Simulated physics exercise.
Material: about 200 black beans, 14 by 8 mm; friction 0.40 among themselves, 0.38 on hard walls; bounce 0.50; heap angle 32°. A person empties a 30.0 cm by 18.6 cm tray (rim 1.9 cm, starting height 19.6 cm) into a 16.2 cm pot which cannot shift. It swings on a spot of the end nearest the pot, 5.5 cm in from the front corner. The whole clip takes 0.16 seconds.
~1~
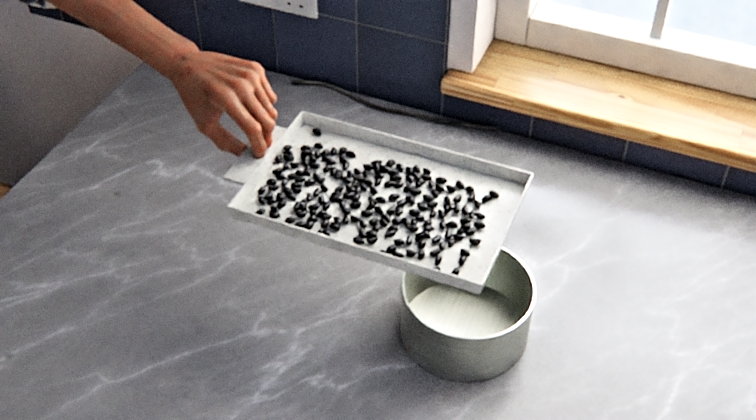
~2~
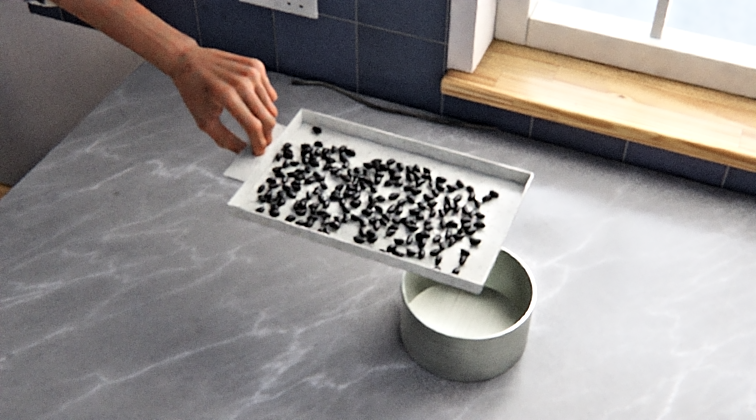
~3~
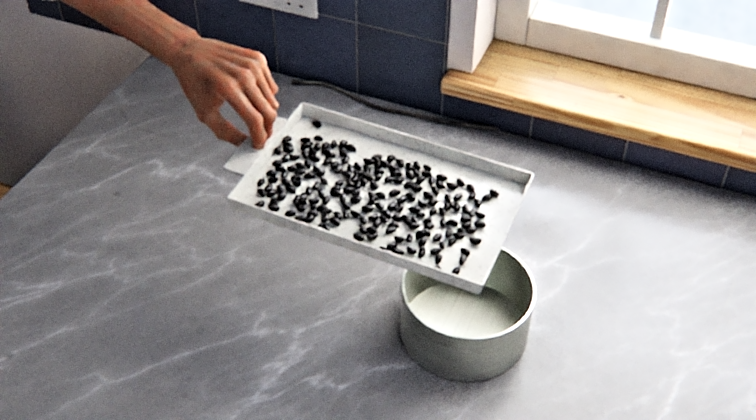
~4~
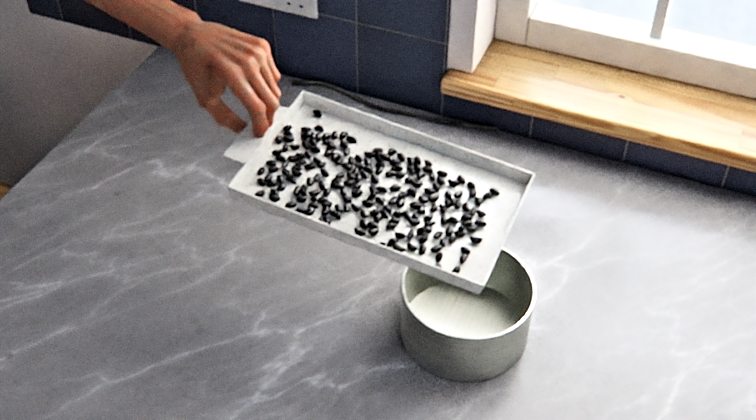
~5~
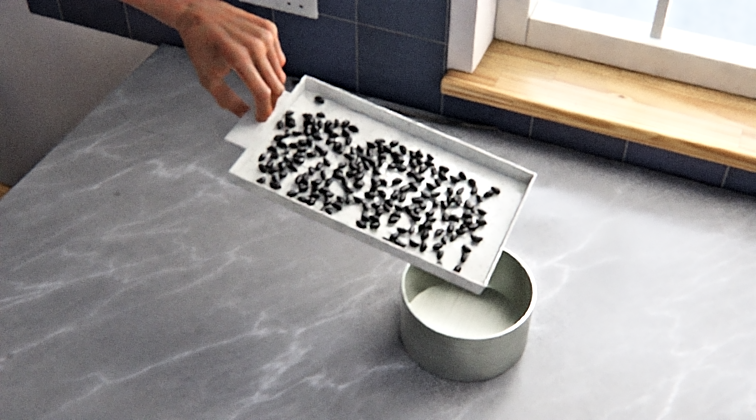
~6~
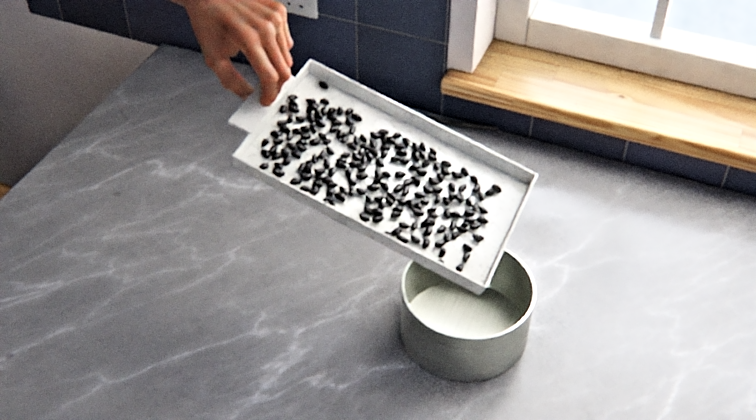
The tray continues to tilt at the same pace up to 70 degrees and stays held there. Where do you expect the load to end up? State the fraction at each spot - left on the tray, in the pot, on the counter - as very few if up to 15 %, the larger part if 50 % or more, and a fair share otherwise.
Left on the tray: A fair share. Pot: Very few. Counter: The larger part.
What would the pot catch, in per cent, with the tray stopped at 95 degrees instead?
Near 0 %, then.
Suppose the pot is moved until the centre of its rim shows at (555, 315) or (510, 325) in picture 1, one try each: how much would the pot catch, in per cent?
The shares would be near 45 and 35 per cent respectively.
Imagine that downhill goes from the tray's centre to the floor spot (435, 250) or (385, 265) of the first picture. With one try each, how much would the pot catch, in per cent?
Around 0 % for the first direction, around 0 % for the second.
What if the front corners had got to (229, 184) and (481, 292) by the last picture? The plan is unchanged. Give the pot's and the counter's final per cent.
That works out as pot 0 and counter 80.
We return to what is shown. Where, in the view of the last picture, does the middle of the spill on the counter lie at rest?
Somewhere around (631, 412), I'd say.
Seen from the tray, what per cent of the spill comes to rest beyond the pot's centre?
Some 100 per cent.
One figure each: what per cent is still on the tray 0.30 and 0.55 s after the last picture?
In turn: 100, 30.
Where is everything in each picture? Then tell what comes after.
Tray tilt 0 degrees, front corners at (231, 205) and (480, 282); middle of the pieces at (372, 202); pot at (468, 286), in the first picture.
Tray tilt 1 degrees, front corners at (230, 203) and (481, 282); middle of the pieces at (372, 200), in the second picture.
Tray tilt 3 degrees, front corners at (230, 196) and (481, 282); middle of the pieces at (373, 197), in the third picture.
Tray tilt 6 degrees, front corners at (230, 185) and (482, 283), lowest corner right front; middle of the pieces at (373, 191), in the fourth picture.
Tray tilt 11 degrees, front corners at (232, 171) and (483, 283), lowest corner right front; middle of the pieces at (375, 183), in the fifth picture.
Tray tilt 16 degrees, front corners at (236, 155) and (485, 284), lowest corner right front; middle of the pieces at (378, 175); pot at (468, 286), in the sixth picture.
Then, 0.18 s after the last picture, tilt 44 degrees; the tray holds 100 %, the pot 0 %.
Then, 0.30 s after the last picture, tilt 63 degrees; the tray holds 100 %, the pot 0 %.
Then, 0.55 s after the last picture, tilt 70 degrees; the tray holds 30 %, the pot 0 %.
In the end, tray 30 %, pot 0 %, counter 70 %.
